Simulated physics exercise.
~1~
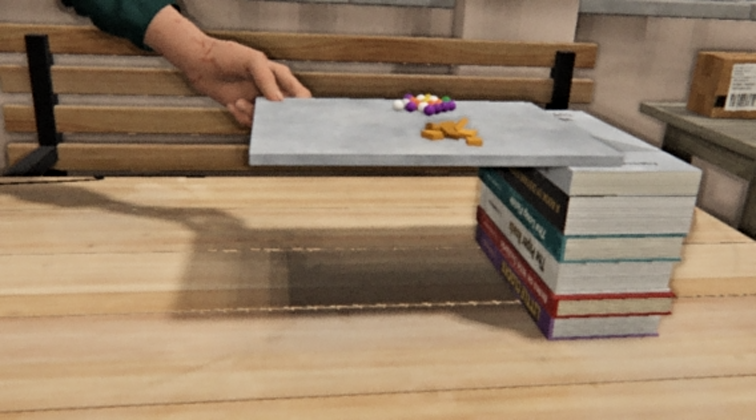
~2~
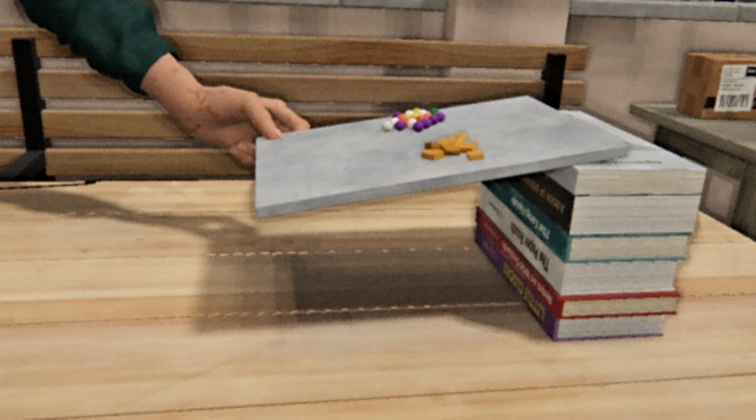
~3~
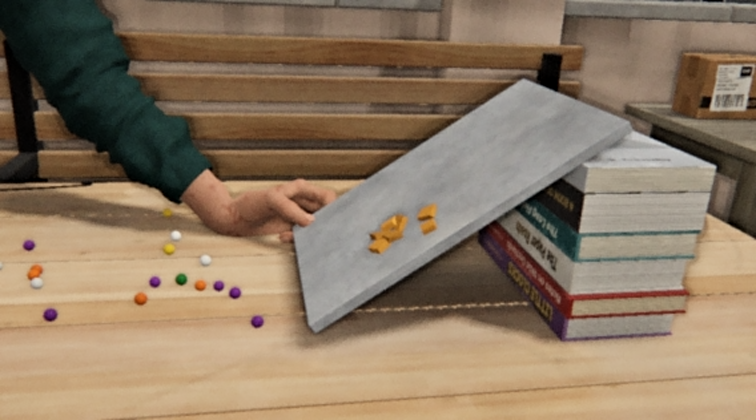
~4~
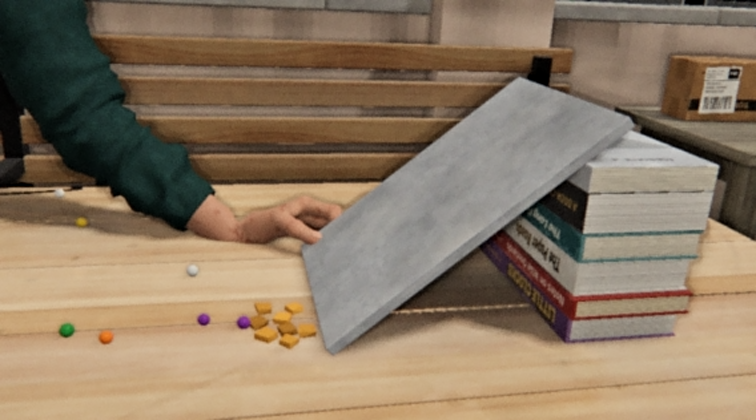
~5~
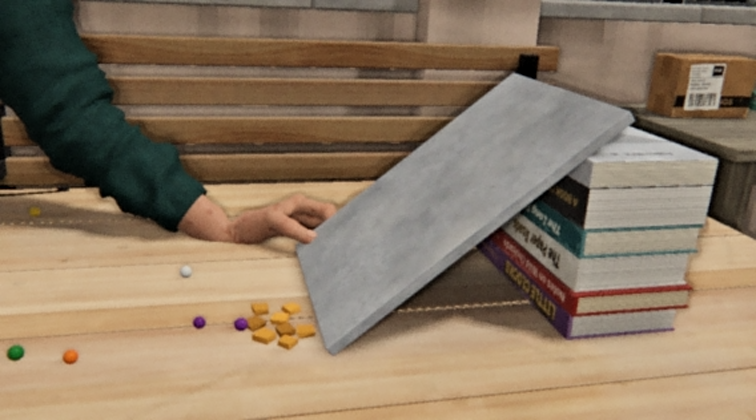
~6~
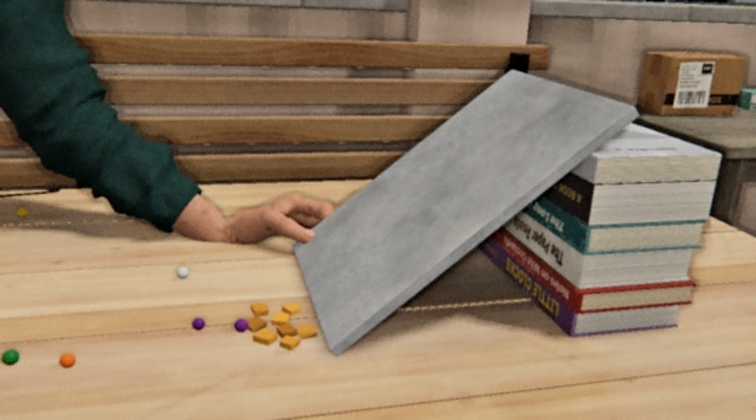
A grey board, propped on a stack of books, was lowered by a hand at its left end until it rested on the table, sending colorful little balls rolling far leftward, some out of sight, before the orange chunks slid down and settled at its foot.
